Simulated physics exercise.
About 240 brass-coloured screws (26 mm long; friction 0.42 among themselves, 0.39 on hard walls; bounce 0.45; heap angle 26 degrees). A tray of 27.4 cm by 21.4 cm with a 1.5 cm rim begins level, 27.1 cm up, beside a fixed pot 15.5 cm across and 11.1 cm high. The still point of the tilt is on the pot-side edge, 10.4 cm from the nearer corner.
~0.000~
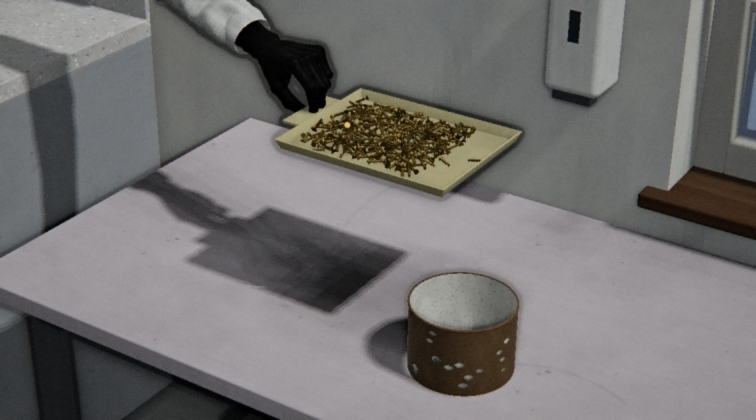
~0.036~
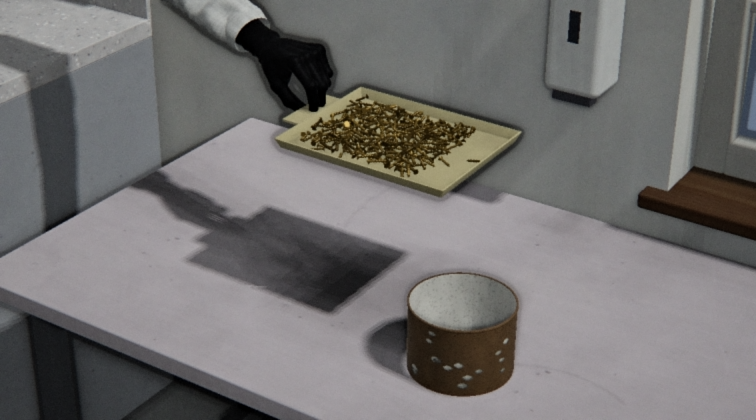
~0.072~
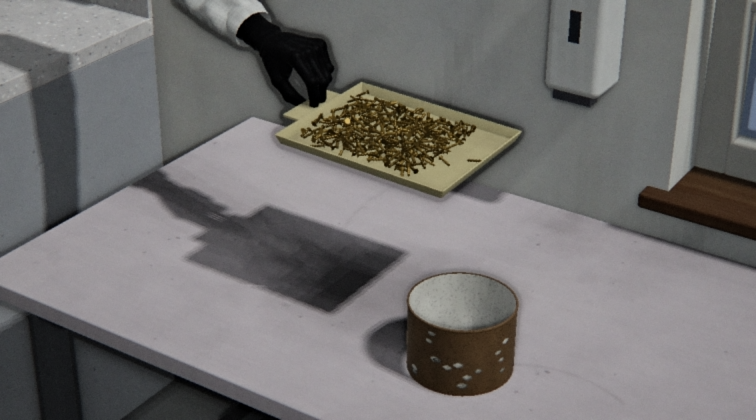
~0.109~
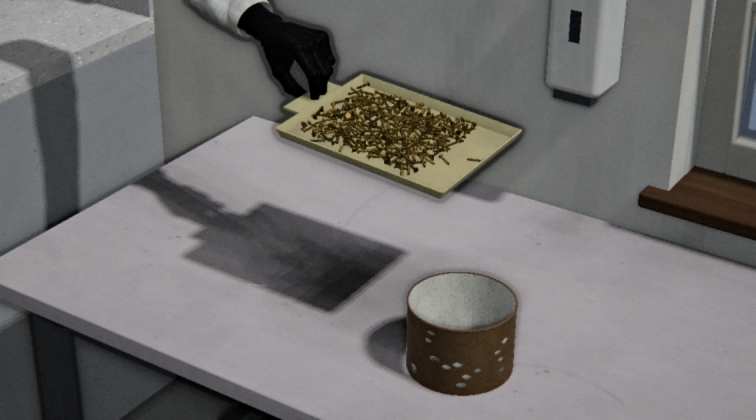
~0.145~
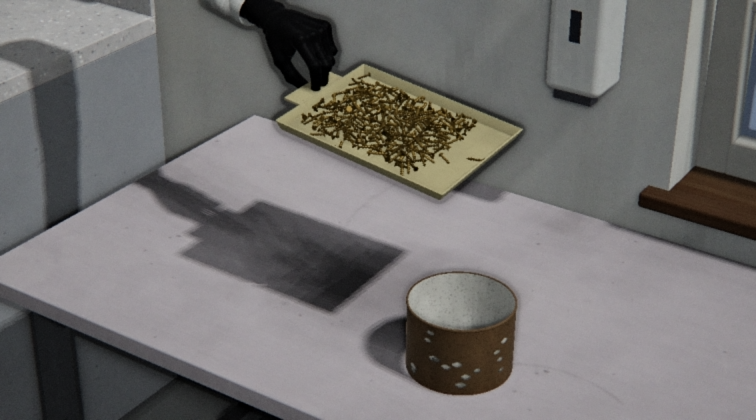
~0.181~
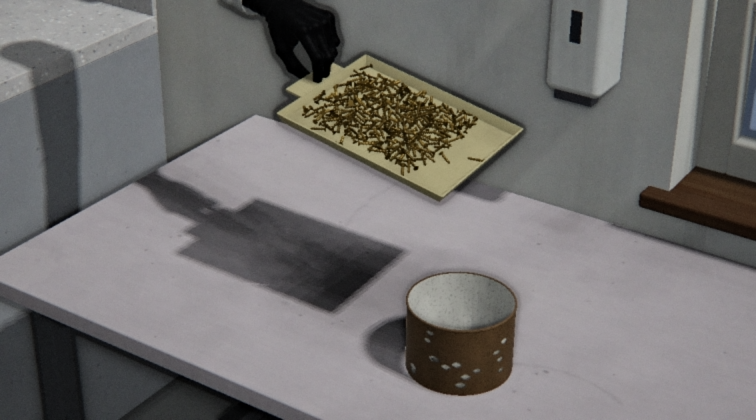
In this clip, a black-gloved hand in a white sleeve gradually tilts a pale tray heaped with small brass-coloured screws, raising its handle end slightly above a table where a brown, white-spotted pot stands still.
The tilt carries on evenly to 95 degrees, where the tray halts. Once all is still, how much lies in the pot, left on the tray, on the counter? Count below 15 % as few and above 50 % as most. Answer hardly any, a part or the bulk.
In the pot: The bulk; left on the tray: Hardly any; on the counter: A part.
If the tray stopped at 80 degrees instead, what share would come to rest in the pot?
In that case some 75 per cent.
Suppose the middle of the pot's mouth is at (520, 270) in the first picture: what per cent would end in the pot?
Some 25 per cent.
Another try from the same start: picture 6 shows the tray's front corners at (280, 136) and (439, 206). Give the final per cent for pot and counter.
Pot 40, counter 60.
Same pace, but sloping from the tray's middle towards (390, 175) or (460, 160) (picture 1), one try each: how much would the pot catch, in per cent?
Some 45 and 20 per cent.
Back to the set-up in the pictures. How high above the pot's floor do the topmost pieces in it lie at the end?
Some 3.5 cm.
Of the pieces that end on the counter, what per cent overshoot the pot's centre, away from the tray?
Roughly 90 per cent.
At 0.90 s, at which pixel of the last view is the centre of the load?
At about (486, 309).
Then, at 0.61 s, tilt 51 degrees; the tray holds 100 %, the pot 0 %.
After 0.90 s, tilt 78 degrees; the tray holds 10 %, the pot 45 %.
After 1.29 s, tilt 95 degrees; the tray holds 0 %, the pot 75 %.
By 2.0 s all is still; pot 75 %, tray 0 %, counter 25 %.
